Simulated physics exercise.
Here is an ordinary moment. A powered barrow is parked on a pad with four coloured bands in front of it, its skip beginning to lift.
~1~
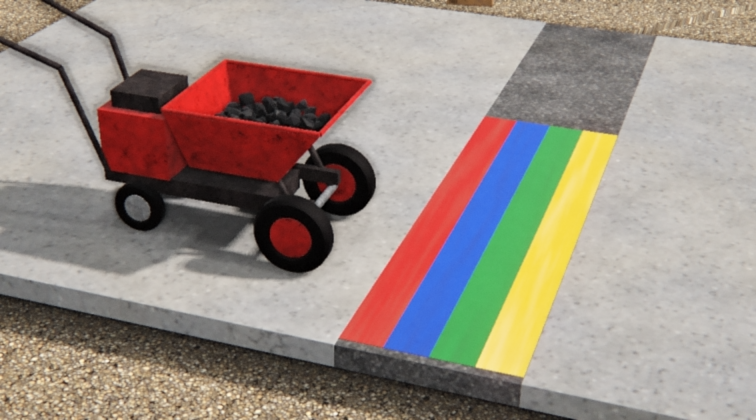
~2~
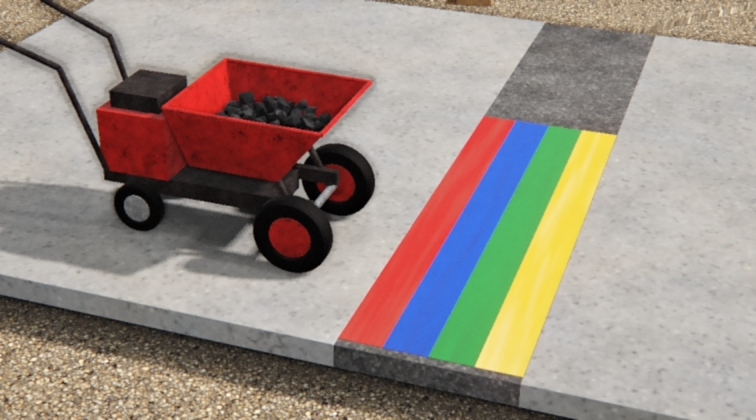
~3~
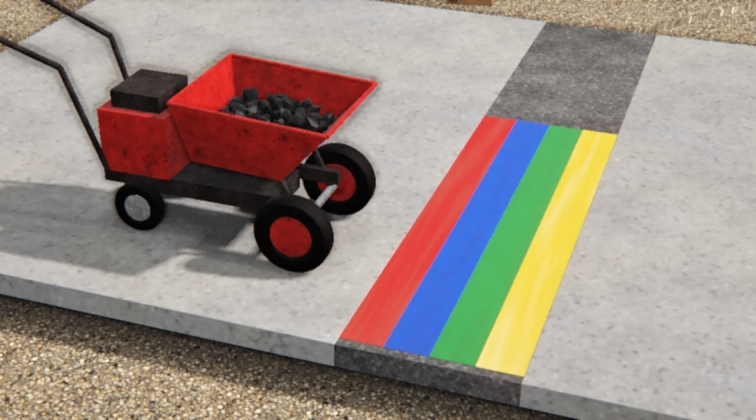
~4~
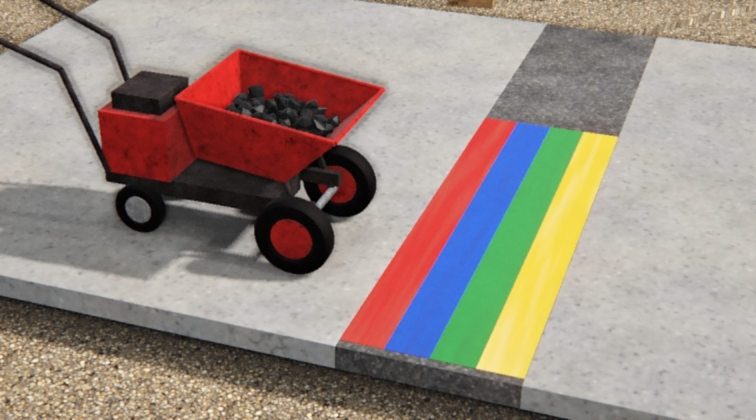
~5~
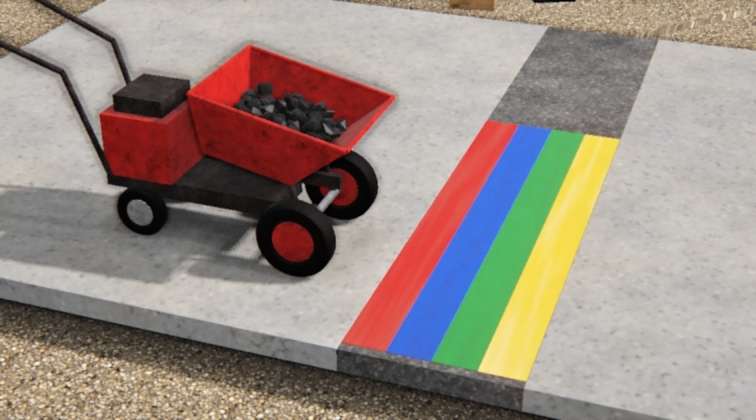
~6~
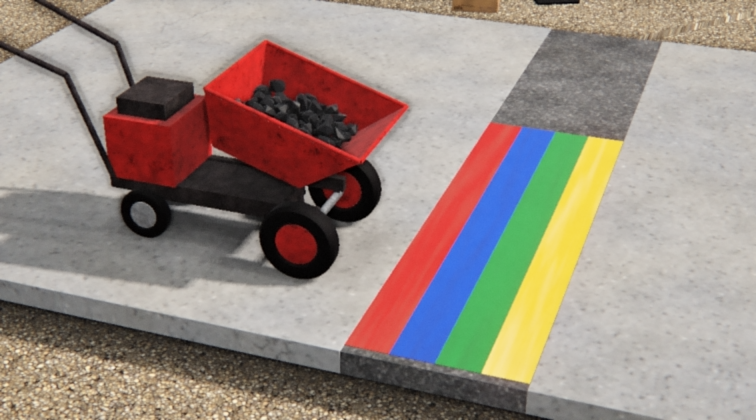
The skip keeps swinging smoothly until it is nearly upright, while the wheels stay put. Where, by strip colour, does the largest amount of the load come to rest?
On the blue strip.
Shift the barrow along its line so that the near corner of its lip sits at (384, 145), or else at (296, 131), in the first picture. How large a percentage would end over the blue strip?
Okay, so the first one ends at 0 % and the second at 40 %.
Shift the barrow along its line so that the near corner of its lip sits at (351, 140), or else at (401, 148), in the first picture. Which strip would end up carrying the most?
The green one for the first spot, yellow for the second.
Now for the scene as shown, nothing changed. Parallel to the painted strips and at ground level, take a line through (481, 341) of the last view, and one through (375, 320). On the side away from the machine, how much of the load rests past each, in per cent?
Estimate: 20 % and 100 %, respectively.
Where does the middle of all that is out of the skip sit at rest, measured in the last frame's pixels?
Near (469, 269), more or less.
Just after the last frame, skip tipped steeply; every one in the skip.
A moment on, skip tipped steeply; almost all in the skip; just a few over the blue strip.
Further on, skip tipped right over; roughly a quarter in the skip; just a few over the red strip; roughly half over the blue strip; roughly a quarter over the green strip; about a tenth over the yellow strip; just a few off the paint.
When it is over, skip tipped right over; roughly a quarter over the red strip; roughly half over the blue strip; roughly a quarter over the green strip; about a tenth over the yellow strip; about a tenth off the paint.
